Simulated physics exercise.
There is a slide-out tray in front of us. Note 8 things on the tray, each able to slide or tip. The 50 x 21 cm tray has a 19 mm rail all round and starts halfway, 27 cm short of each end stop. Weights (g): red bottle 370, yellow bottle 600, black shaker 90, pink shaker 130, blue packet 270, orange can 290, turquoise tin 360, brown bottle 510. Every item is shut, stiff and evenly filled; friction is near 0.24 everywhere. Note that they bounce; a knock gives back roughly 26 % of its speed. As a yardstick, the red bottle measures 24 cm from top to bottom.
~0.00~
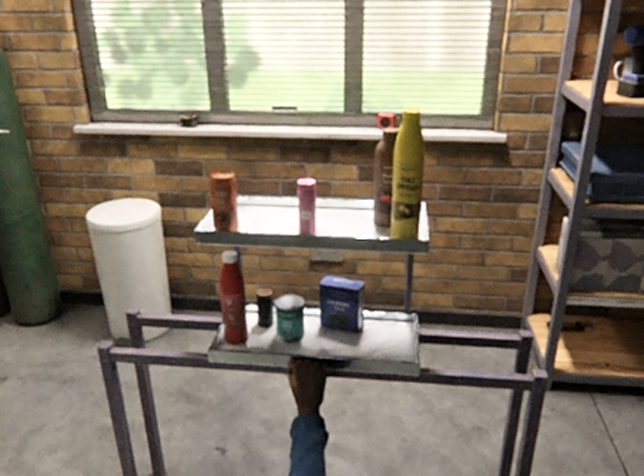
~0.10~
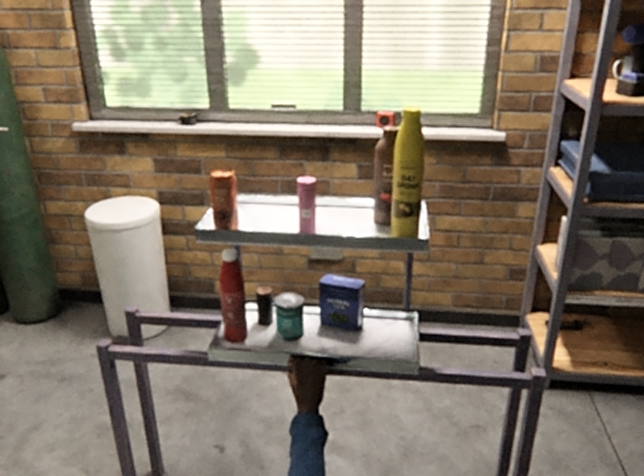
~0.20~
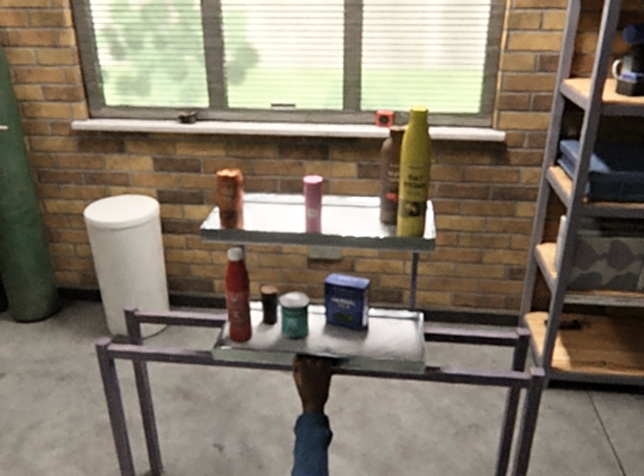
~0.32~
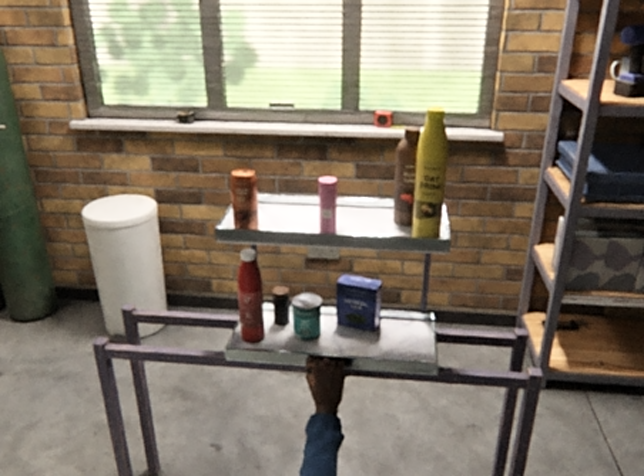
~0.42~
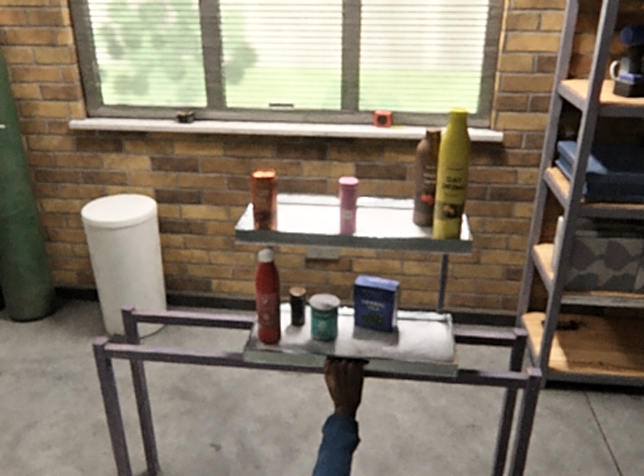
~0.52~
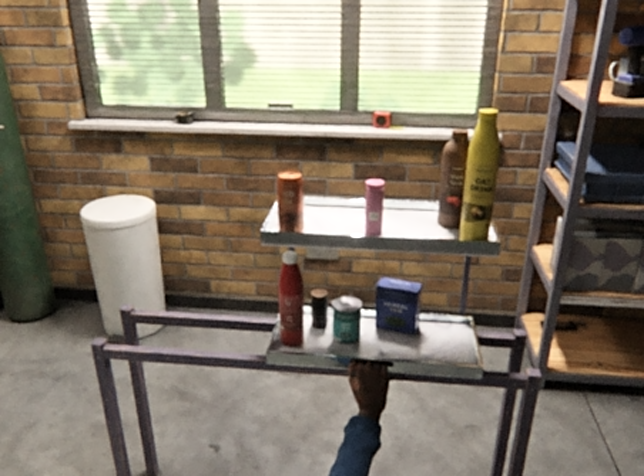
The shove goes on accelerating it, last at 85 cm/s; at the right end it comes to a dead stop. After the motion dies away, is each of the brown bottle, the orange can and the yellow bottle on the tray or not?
In the end the brown bottle quits the tray, the orange can never quits the tray, the yellow bottle quits the tray.
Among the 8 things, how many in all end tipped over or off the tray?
In all, 2.
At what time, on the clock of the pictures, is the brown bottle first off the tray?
That comes at close to 0.8 seconds.
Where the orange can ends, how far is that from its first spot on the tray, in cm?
I'd say about 14 cm between start and finish.
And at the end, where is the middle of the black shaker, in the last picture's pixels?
Rest position, about (416, 315) px.
By 0.82 s, tray has slid 27 cm right; yellow bottle now off the tray; brown bottle tilted 21° near (544, 180); orange can 10 cm from its spot near (385, 208).
By 1.12 s, tray has slid 27 cm right; brown bottle now off the tray; orange can 14 cm from its spot near (405, 209); red bottle 14 cm from its spot.
When it is over (1.7 s), off the tray, yellow bottle and brown bottle; not toppled but over 5 cm from the start, red bottle, black shaker, pink shaker, blue packet, orange can and turquoise tin. In the last view, orange can near (405, 209).
